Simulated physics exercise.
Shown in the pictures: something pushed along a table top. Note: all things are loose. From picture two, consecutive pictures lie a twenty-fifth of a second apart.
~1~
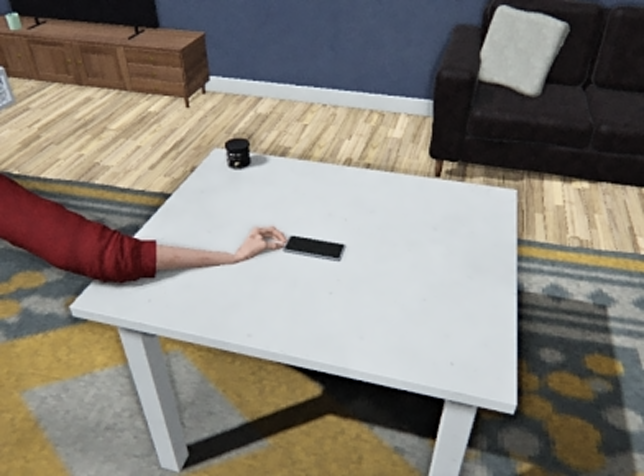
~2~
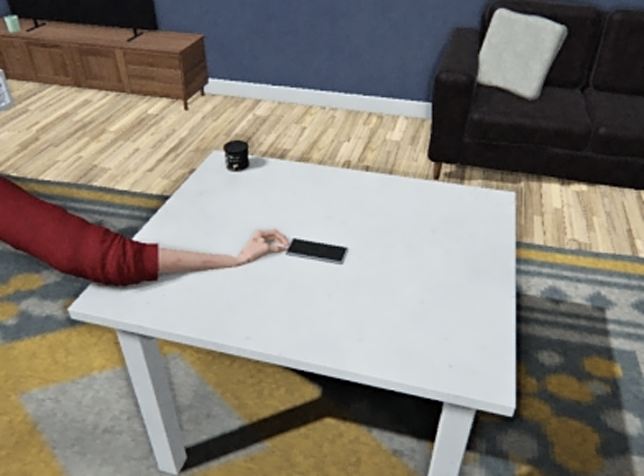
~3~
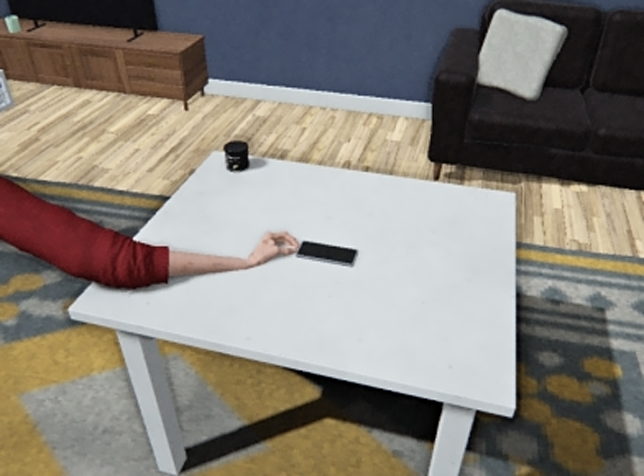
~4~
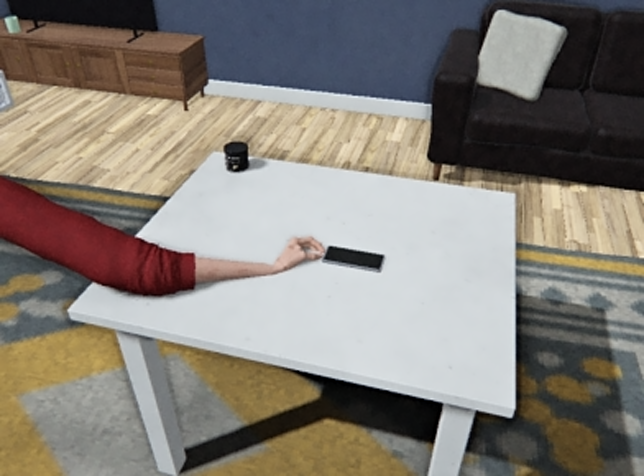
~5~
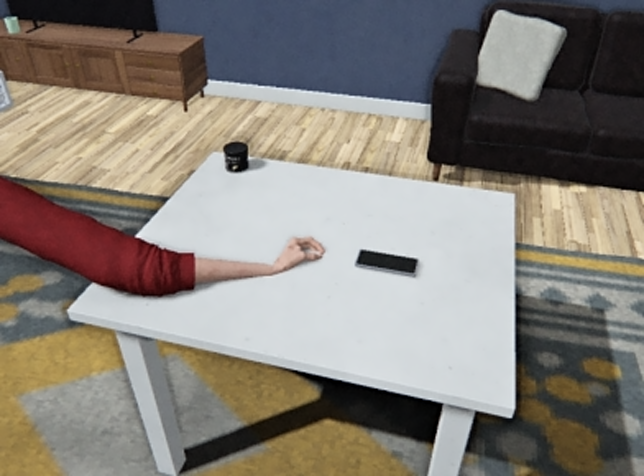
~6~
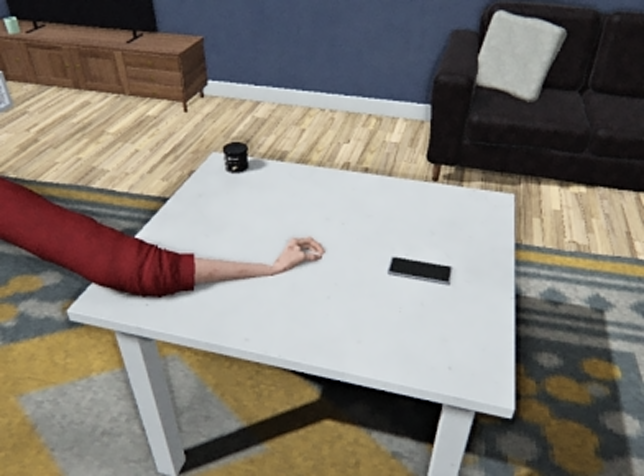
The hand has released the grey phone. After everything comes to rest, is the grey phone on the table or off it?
It escapes the table.
Then, 0.10 s after the last picture, grey phone slid well along near (492, 283).
Then, 0.30 s after the last picture, grey phone now off the table.
Then, 0.50 s after the last picture, things are still on the move.
Then, 0.70 s after the last picture, as before.
By the end, off the table, grey phone.
